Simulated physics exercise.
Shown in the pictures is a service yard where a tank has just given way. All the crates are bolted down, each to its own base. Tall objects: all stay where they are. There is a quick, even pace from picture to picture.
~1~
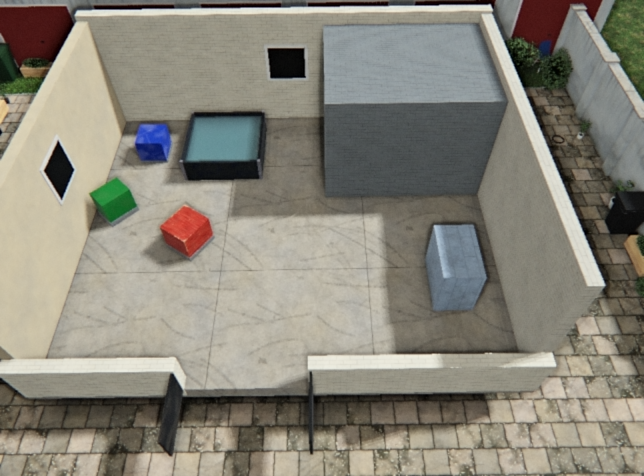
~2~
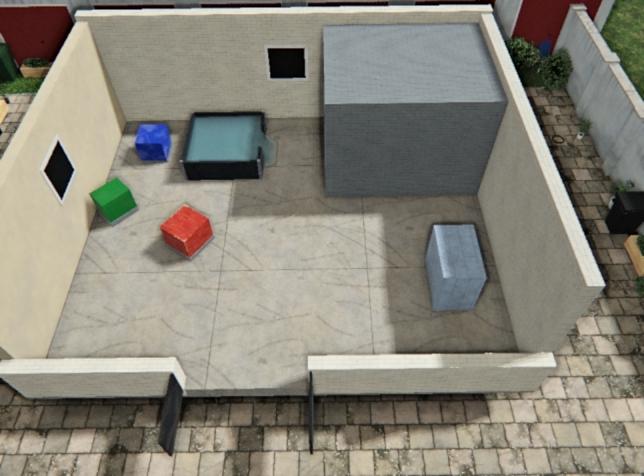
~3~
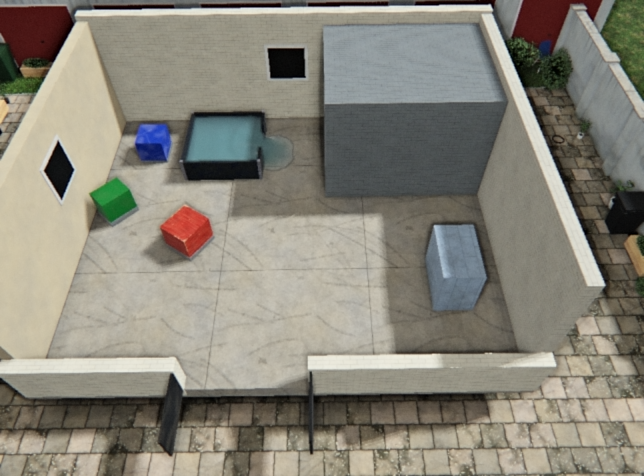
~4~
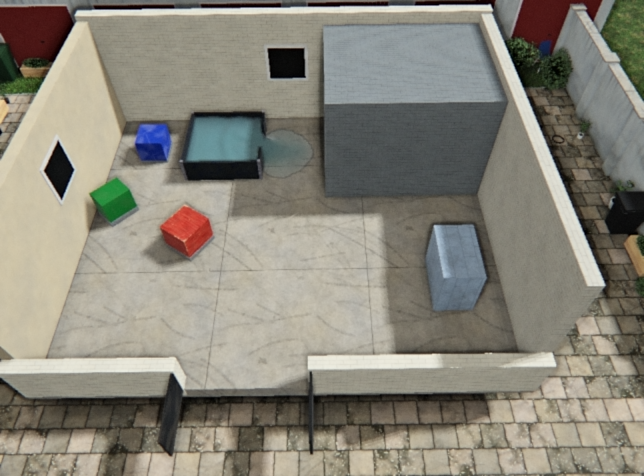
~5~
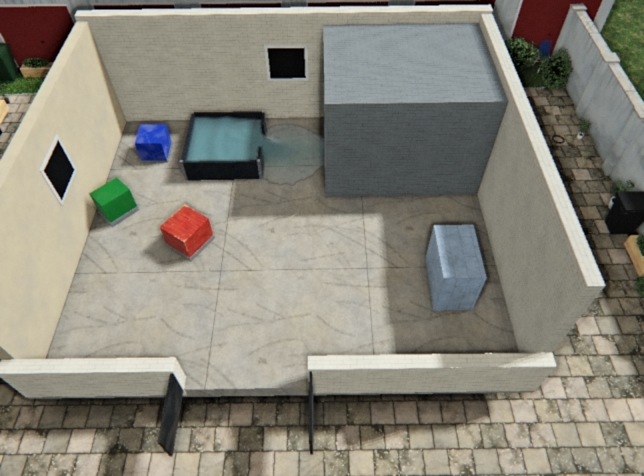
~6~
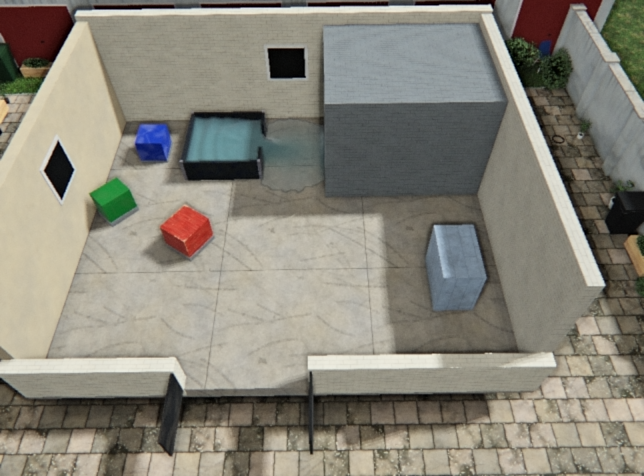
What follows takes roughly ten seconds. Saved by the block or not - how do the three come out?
In order: The red crate is spared; the green crate is spared; the blue crate is spared.
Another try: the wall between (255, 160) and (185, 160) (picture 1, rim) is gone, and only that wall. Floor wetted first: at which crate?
Answer: The red one.
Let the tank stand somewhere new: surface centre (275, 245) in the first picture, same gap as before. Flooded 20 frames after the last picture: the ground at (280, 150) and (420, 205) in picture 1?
Untouched, then submerged.
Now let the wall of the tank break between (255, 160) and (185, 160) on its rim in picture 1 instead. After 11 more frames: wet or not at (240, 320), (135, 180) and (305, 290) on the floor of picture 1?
In order: Swamped, spared, swamped.
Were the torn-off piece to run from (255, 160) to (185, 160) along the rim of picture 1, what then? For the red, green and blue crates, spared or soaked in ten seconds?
Result: Red crate gets overtopped, green crate is left untouched, blue crate is left untouched.
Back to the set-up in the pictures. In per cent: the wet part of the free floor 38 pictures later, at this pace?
Share estimate: About 50 per cent.
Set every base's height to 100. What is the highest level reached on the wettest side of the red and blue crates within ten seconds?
Respectively 30 % and 50 %.
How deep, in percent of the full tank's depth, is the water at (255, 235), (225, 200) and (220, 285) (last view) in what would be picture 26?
In order: 4, 0, 4 %.
A moment on, water covers 10 % of the floor; the red crate not reached, the green crate not reached, the blue crate not reached.
Next, water covers 15 % of the floor; the red crate not reached, the green crate not reached, the blue crate not reached.
Then, water covers 30 % of the floor; the red crate water round its plinth, the green crate not reached, the blue crate not reached.
Later, water covers 50 % of the floor; the red crate water round its plinth, the green crate water round its plinth, the blue crate water round its plinth.
In the end, water covers 60 % of the floor; the red crate stayed above the water, the green crate stayed above the water, the blue crate stayed above the water.
